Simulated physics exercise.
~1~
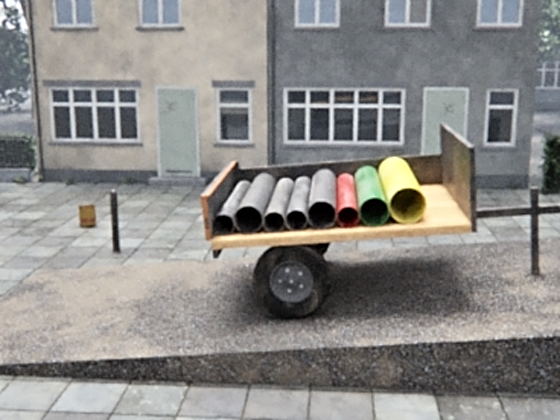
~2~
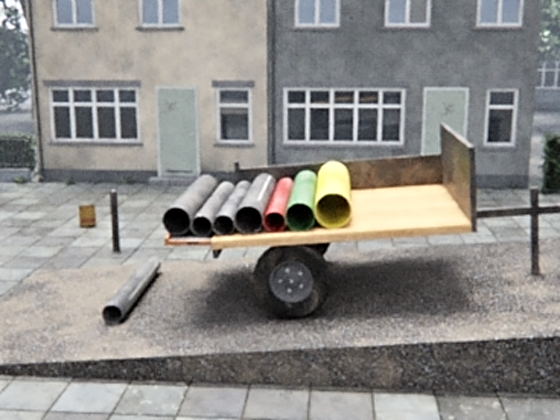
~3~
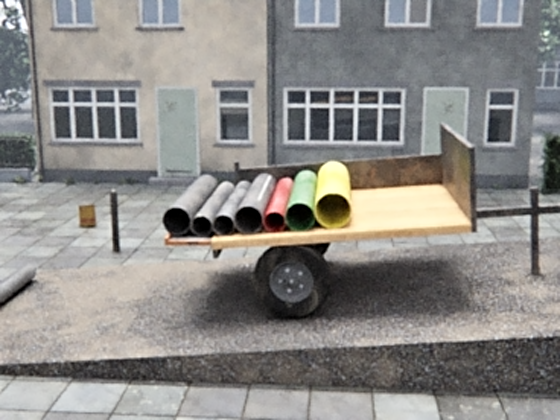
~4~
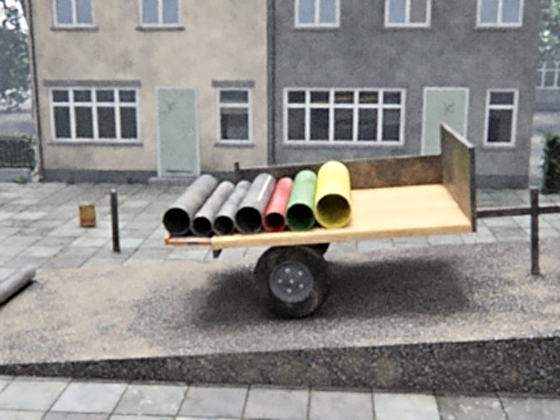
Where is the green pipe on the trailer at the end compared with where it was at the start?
At the end the green pipe is farther left on the bed, roughly above the wheel. At the start it sat to the right of the wheel.
